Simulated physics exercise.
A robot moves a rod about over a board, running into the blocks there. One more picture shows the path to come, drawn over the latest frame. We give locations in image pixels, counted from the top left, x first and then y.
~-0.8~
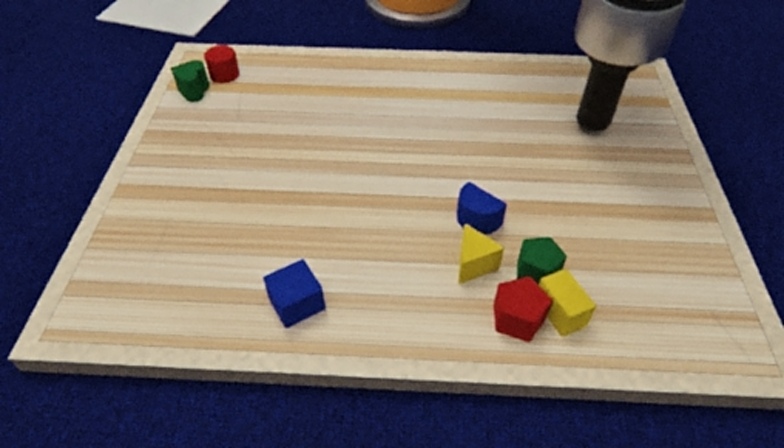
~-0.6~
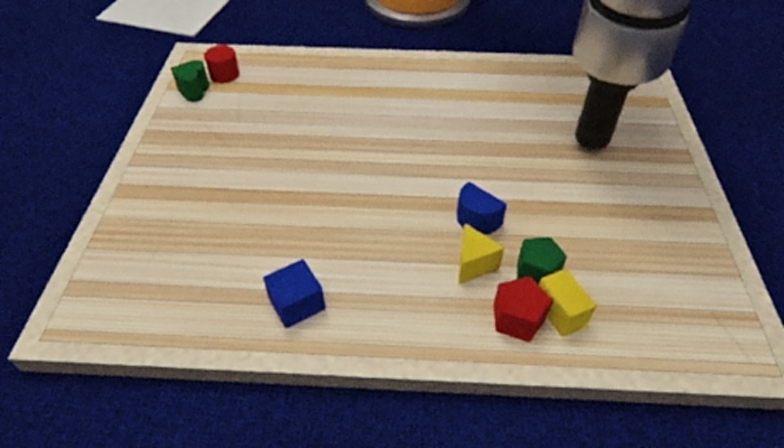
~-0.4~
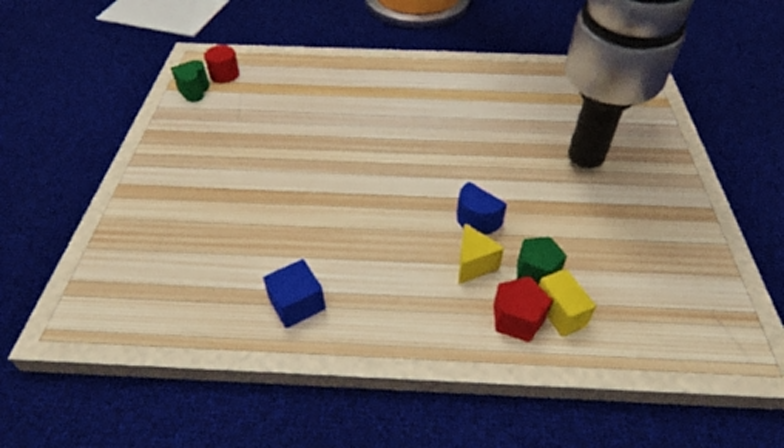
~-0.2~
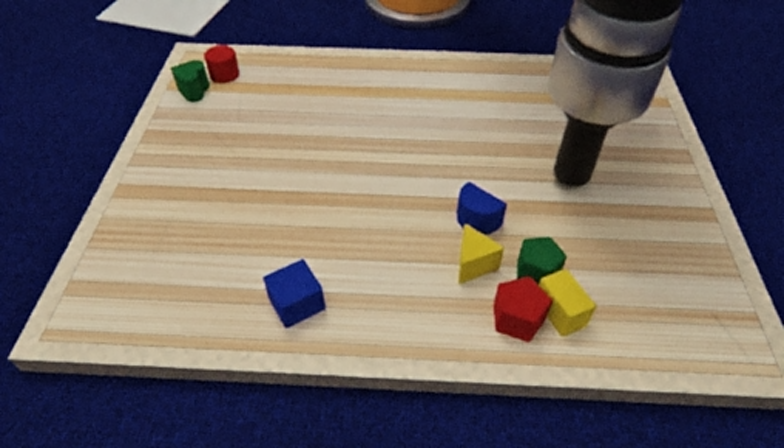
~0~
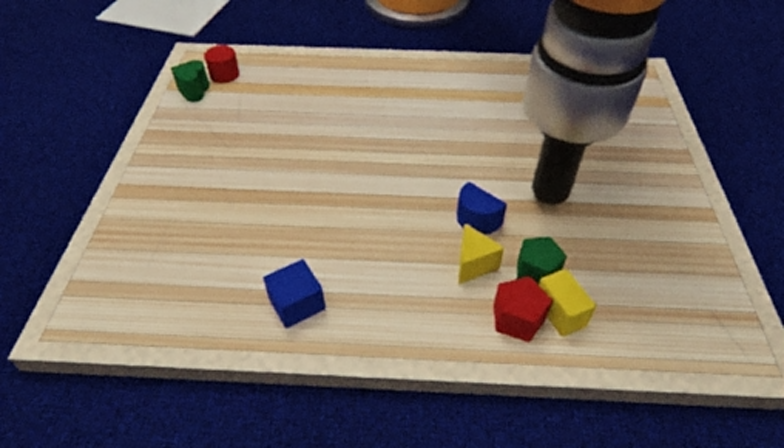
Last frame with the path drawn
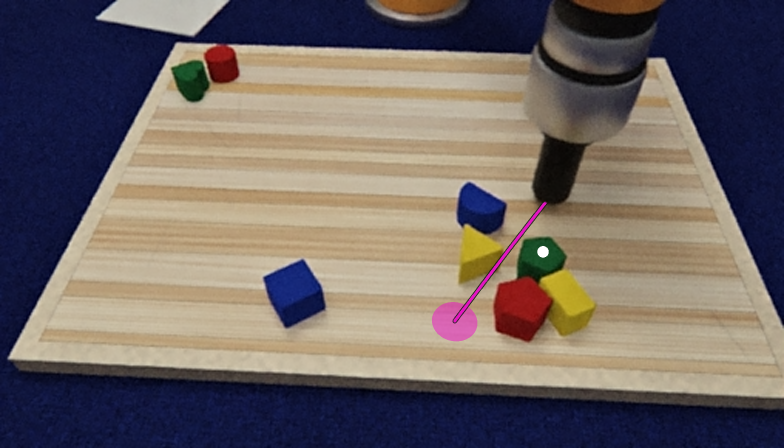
A robot's dark rod moved down the right side of a wooden board and drifted left, nearing a cluster of colored blocks without touching any, while every block stayed still.
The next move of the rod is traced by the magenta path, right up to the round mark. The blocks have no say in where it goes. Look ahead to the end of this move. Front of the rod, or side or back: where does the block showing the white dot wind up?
It is off to the side or behind.
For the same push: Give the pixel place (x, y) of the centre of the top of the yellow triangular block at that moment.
My estimate: (441, 260).
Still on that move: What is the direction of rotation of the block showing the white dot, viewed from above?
Top view: Counterclockwise.
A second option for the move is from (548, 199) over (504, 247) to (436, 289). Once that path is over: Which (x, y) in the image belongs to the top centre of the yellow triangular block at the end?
The spot you're after is about (403, 281) in the image.
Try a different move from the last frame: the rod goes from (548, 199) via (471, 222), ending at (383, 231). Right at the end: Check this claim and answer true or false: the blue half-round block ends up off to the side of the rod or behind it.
False.
The line goes straight from (548, 199) to (455, 321); the dot is on the green pentagonal block.
The first path, step by step. One third of the way, rod at (521, 228); nothing pushed yet.
Two thirds of the way, rod at (490, 269); yellow triangular block at (454, 255), turned 60° clockwise; green pentagonal block at (541, 262), turned 50° anticlockwise; yellow rectangle at (575, 296).
At the end, rod at (456, 314); yellow triangular block at (441, 260), turned 80° clockwise; red pentagonal block unmoved; green pentagonal block at (541, 262), turned 50° anticlockwise; yellow rectangle at (575, 296).
